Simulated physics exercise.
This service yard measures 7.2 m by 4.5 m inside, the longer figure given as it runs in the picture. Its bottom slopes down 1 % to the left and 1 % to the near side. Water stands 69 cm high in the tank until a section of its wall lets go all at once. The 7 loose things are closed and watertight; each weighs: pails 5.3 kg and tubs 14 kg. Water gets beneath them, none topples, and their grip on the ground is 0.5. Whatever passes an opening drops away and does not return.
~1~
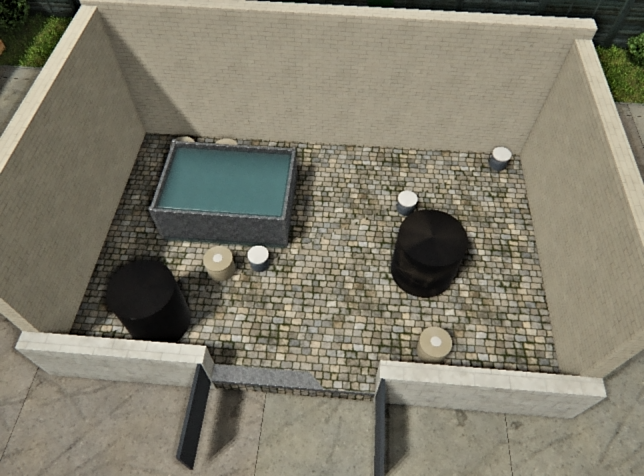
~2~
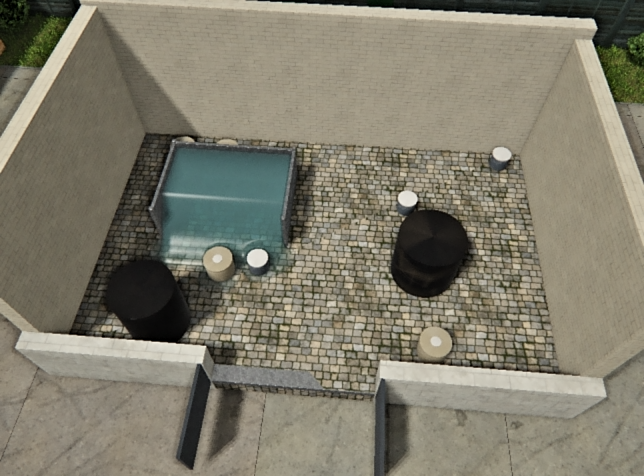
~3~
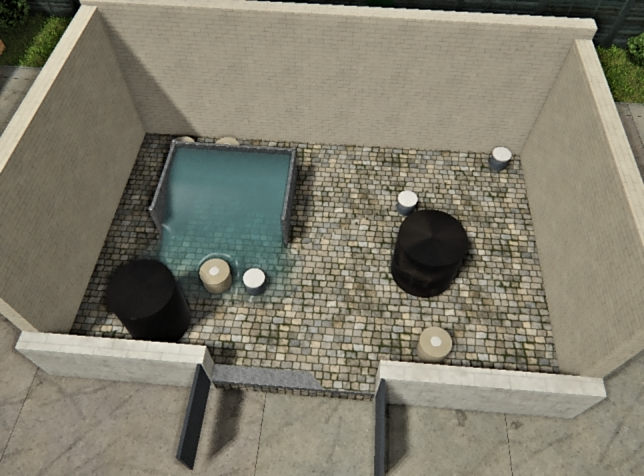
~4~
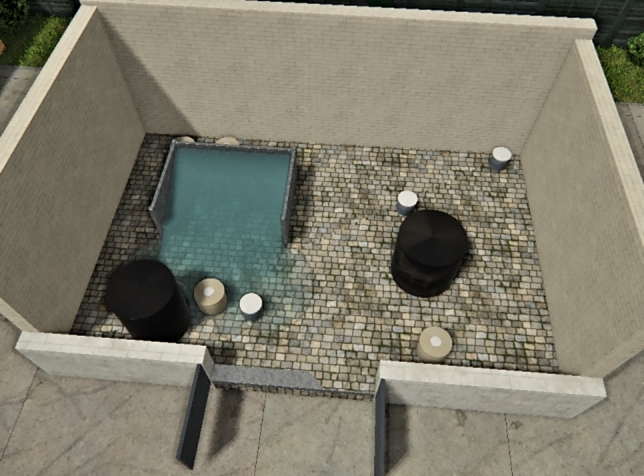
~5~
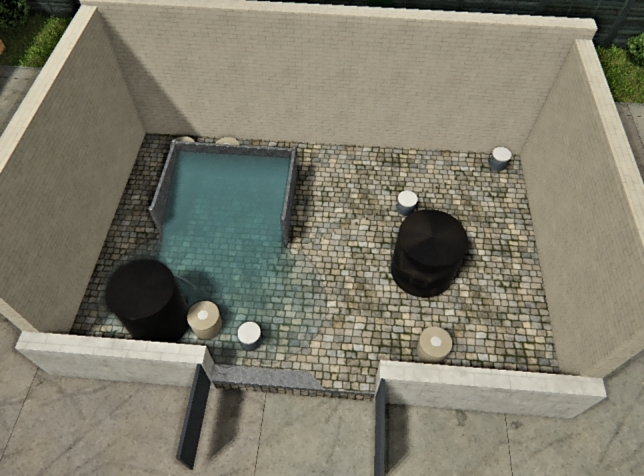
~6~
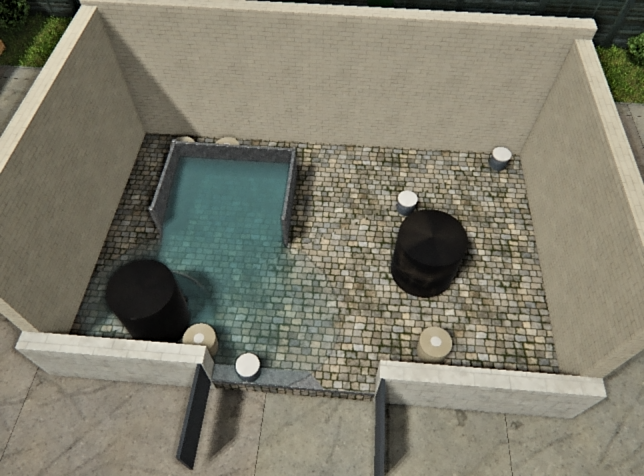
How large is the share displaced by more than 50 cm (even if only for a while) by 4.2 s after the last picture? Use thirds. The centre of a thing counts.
Share: Less than a third.
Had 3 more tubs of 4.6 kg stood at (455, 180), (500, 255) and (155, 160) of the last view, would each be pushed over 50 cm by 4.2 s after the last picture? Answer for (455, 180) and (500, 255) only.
In turn: Under, short of it.
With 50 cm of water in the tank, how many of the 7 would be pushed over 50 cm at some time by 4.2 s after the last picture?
Then 2.
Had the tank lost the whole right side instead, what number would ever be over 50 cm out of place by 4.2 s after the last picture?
In that case 3 of them.
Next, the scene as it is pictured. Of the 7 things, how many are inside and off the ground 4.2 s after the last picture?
1 of them.
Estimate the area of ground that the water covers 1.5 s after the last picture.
Some 13 m2.
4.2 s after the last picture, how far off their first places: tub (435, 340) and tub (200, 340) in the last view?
In that order: 0 cm, 200 cm.
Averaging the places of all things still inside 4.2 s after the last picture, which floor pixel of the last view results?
Around (336, 225).
Then, 0.4 s after the last picture 2 of 7 are over 50 cm from their spots; 1 afloat.
Then, 1.5 s after the last picture 2 of 7 are over 50 cm from their spots; 1 afloat.
Then, 2.8 s after the last picture 2 of 7 are over 50 cm from their spots; 1 afloat.
Then, 4.2 s after the last picture 2 of 7 are over 50 cm from their spots, and 2 have been at some point; 1 afloat.
